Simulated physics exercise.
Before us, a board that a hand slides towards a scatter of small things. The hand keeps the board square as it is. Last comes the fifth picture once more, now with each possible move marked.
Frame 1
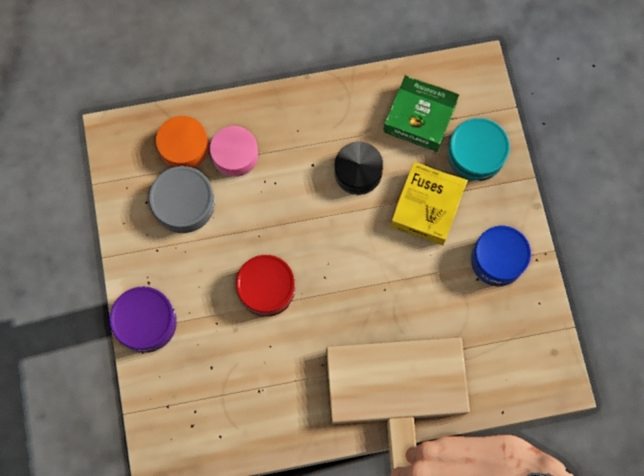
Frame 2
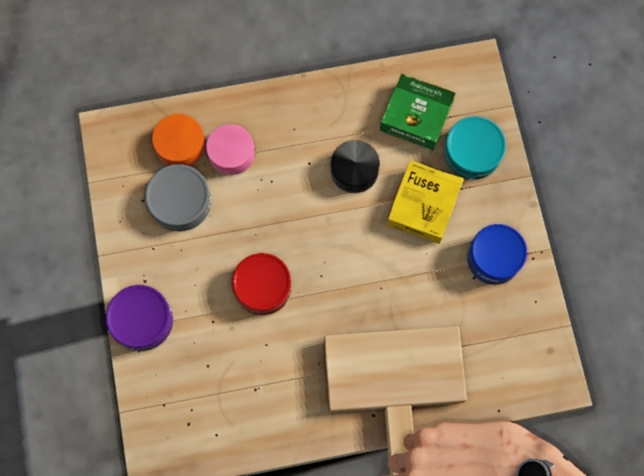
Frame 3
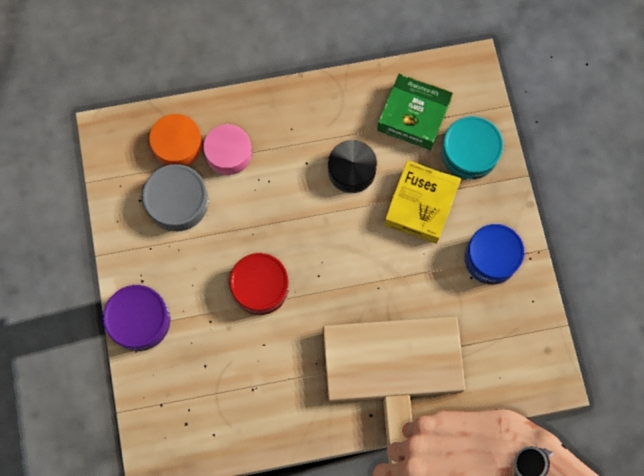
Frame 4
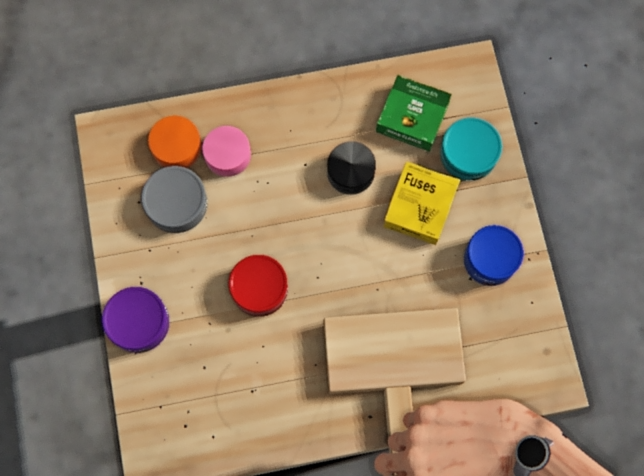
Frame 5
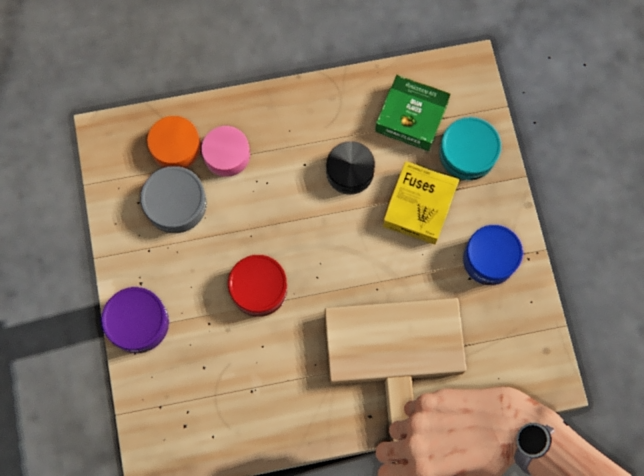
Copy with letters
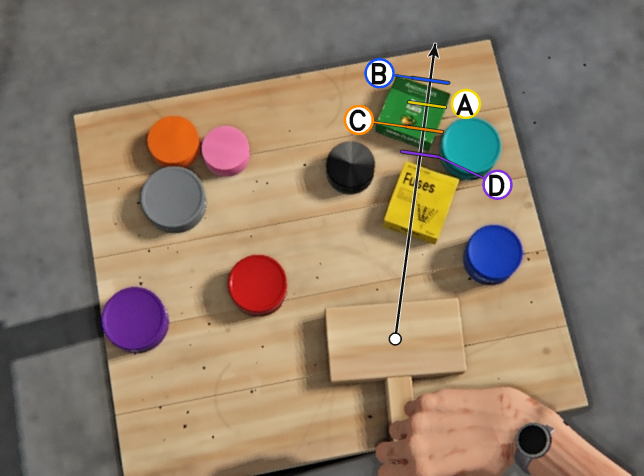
A hand slid a flat wooden board on a handle slowly up the planked tabletop, moving it only a little, while the scattered colourful round pots, green packet and yellow fuse box stayed put.
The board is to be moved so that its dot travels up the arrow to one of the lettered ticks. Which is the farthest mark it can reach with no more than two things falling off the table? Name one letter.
No farther than A.
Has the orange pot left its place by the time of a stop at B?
No.
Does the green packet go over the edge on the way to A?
Yes.
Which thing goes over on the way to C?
The green packet goes over.
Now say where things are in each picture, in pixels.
Red jar (266, 286); black tin (358, 169); green packet (421, 114), in the first picture.
Board (395, 368); purple tub (140, 319), in the second picture.
Board (393, 358); turquoise jar (472, 148), in the third picture.
Board (394, 350); pink pot (227, 151), in the fourth picture.
Board (395, 339); yellow box (421, 204); red jar (258, 286); black tin (350, 168), in the fifth picture.
On the marked copy, A at (427, 104); B at (430, 80); C at (423, 129); D at (420, 154); the arrow from (395, 339) to (436, 45); the white dot at (395, 339).
With A. Early on, board (406, 255); blue jar (500, 249); yellow box (411, 186).
Further on, board (417, 171); green packet (408, 52); turquoise jar (475, 107).
At the end, board (426, 110); green packet over the edge; yellow box (424, 49); one fallen.
As for the rest, B drops three; C is within the limit but short; D is within the limit but short.
